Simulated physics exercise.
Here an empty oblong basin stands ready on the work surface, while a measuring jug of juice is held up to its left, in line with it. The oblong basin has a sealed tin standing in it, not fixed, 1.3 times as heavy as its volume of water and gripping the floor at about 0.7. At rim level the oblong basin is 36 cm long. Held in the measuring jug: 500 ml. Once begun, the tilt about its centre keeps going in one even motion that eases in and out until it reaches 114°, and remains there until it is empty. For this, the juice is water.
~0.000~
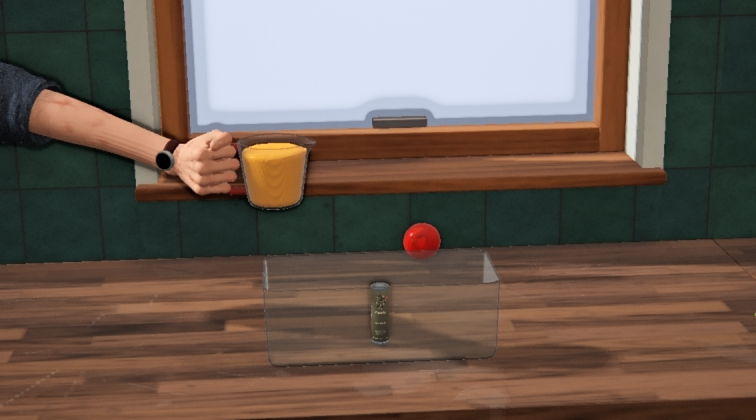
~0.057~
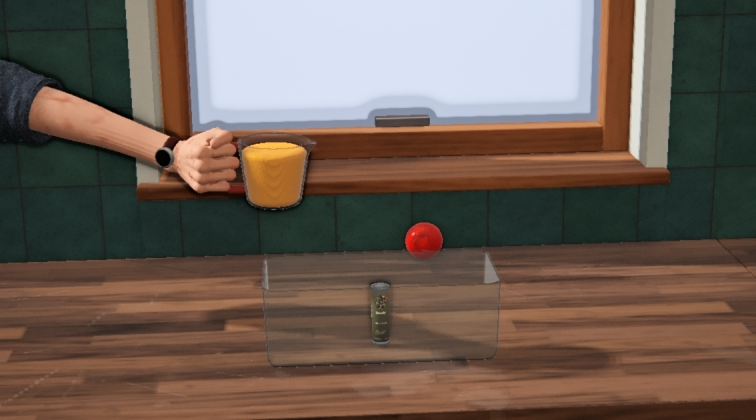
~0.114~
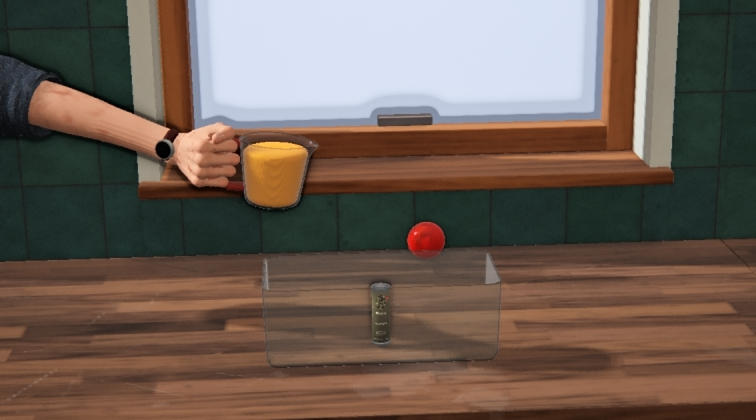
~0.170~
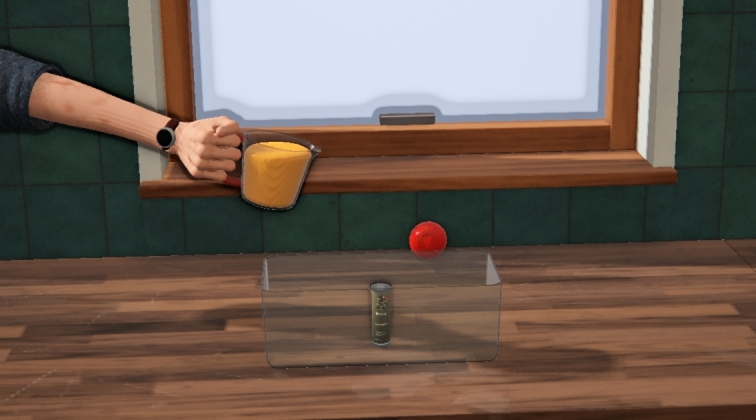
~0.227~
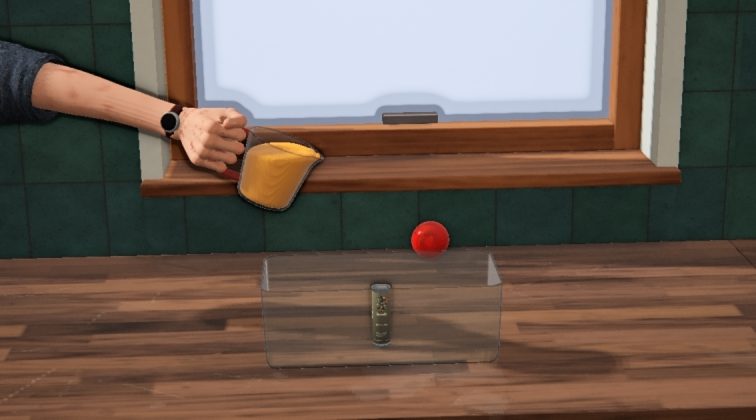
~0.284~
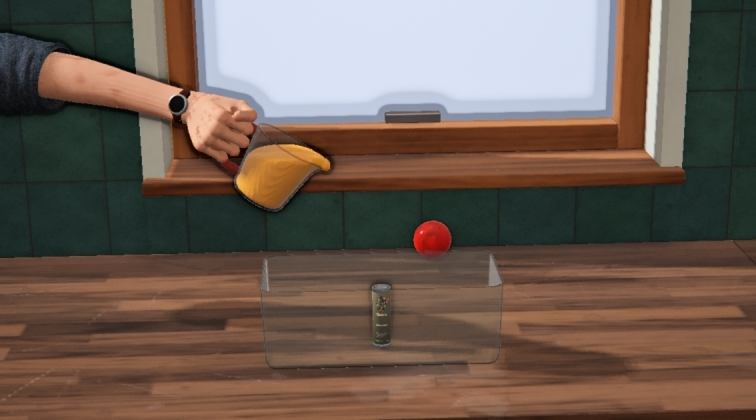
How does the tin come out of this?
I reckon it can't hold on.
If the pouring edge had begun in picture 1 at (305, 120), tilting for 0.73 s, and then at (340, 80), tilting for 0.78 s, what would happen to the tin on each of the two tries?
Trial 1 - tin tips; trial 2 - tin stays standing.
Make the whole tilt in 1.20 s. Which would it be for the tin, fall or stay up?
Tips over.
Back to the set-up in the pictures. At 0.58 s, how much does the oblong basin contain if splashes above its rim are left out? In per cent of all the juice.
About 26%.
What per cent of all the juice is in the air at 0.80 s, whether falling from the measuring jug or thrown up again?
Near 8 in a hundred.
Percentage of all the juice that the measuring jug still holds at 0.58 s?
Still held: Roughly 38 % of the total.
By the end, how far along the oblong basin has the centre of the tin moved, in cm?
Net tin displacement: Roughly 8.0 cm.
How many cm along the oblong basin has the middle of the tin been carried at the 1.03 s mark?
Some 8 cm.
Then, 0.58 s in, the tilt is 97° and 38 per cent is still to pour; the tin stands where it began.
Then, 0.80 s in, the tilt is 114° and 2 per cent is still to pour; the tin leans 25°.
Then, 1.03 s in, the tilt is 114° and 0 per cent is still to pour; the tin lies on its side.
Then, 1.28 s in, the tilt is 114° and 0 per cent is still to pour; the tin lies on its side.
Finally, the tin lies on its side.
